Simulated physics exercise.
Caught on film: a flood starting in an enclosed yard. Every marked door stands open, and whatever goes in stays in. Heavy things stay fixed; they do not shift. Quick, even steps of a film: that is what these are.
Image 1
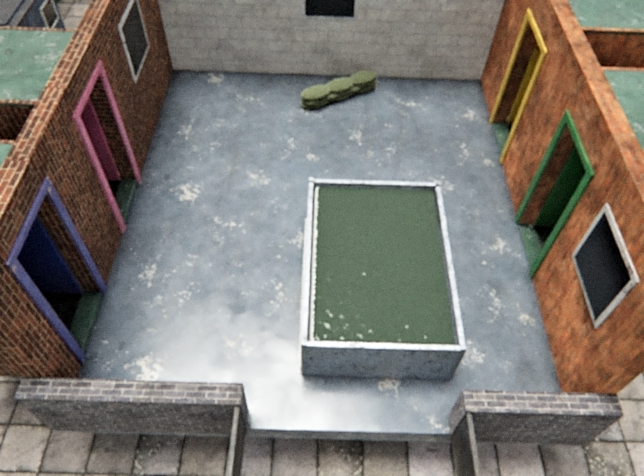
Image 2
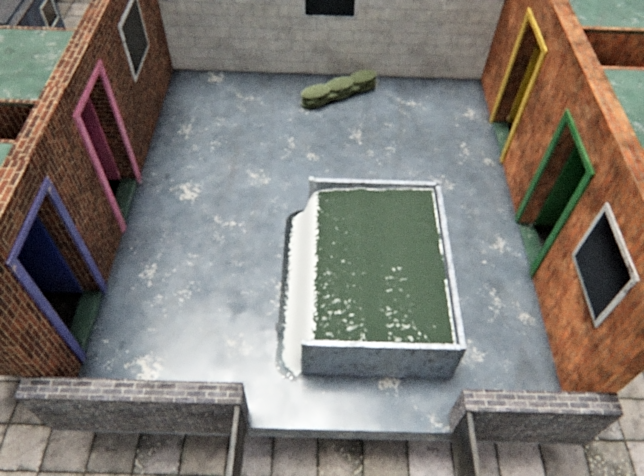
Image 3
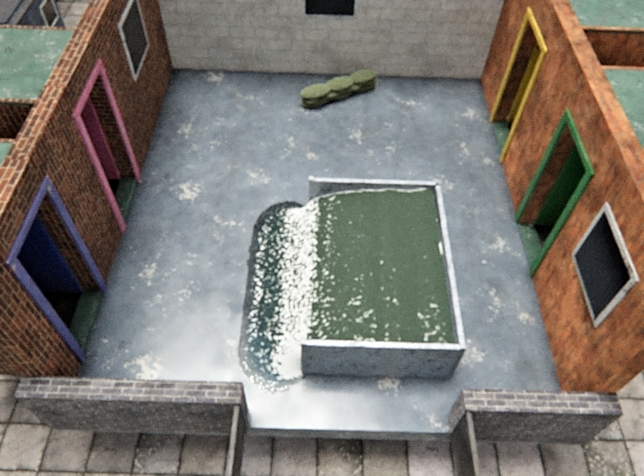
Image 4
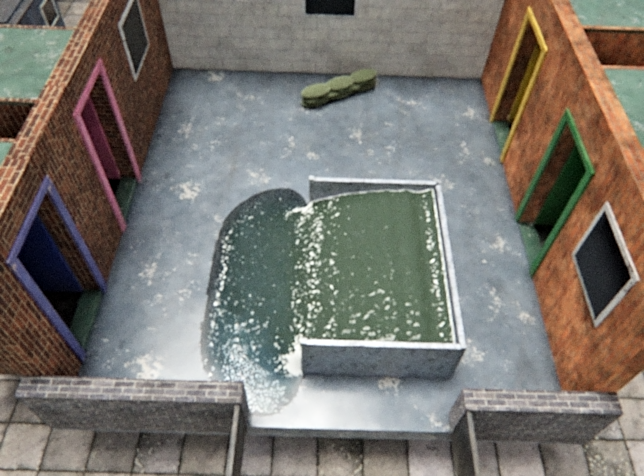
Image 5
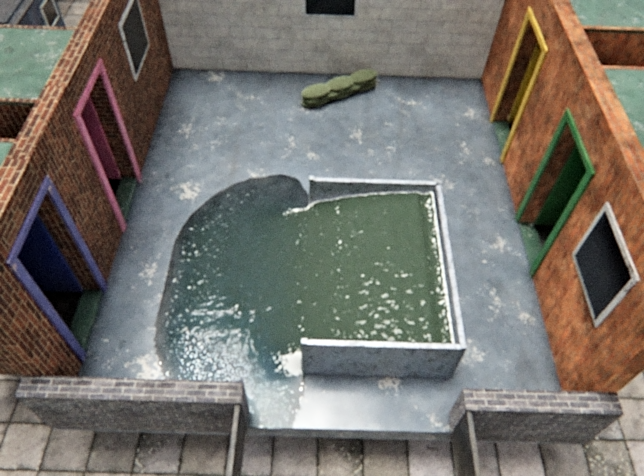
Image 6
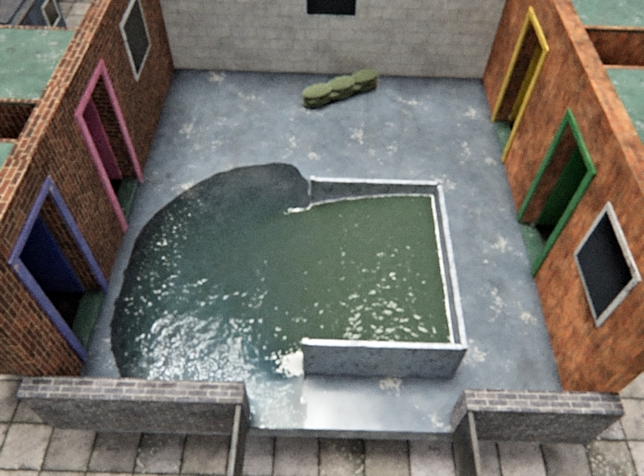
A rectangular tank of green water in a walled yard opened along its left side, and the water poured out, spreading leftward across the grey floor in a widening, rounded pool.
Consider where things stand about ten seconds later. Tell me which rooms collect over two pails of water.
In the end blue door: Too much gets in there; pink door: Too much gets in there; green door: Not too much gets in there; yellow door: Not too much gets in there.
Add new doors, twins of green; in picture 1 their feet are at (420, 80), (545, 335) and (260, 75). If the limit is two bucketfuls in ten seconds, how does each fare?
The three doors, in turn: Is short of it, is short of it, is beyond it.
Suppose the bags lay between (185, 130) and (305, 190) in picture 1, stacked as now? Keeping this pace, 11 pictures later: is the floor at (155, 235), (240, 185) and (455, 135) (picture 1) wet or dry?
Going through them, they'd be waterlogged, then waterlogged, then left unsoaked.
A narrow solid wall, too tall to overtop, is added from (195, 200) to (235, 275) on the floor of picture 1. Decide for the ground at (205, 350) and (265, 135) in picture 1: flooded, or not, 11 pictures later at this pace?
Result, in order: Swamped / swamped.
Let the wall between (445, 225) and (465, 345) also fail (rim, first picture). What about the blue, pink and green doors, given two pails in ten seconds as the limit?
Note - blue door comes in lower; pink door comes in lower; green door breaks the threshold.
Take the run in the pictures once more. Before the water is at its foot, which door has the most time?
Result: The one in green.
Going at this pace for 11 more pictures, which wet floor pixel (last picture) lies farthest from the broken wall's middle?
Front's tip: Near (171, 85).
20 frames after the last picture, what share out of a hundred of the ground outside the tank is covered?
Close to 45 %.
A moment on, water covers 35 % of the floor; the blue door far over two buckets in, the pink door over two buckets in, the green door not reached, the yellow door not reached.
Next, water covers 35 % of the floor; the blue door far over two buckets in, the pink door far over two buckets in, the green door not reached, the yellow door not reached.
Then, water covers 45 % of the floor; the blue door far over two buckets in, the pink door far over two buckets in, the green door not reached, the yellow door not reached.
Later, water covers 70 % of the floor; the blue door far over two buckets in, the pink door far over two buckets in, the green door not reached, the yellow door not reached.
In the end, water covers 85 % of the floor; the blue door far over two buckets in, the pink door far over two buckets in, the green door wet at the sill, nothing in, the yellow door wet at the sill, nothing in.
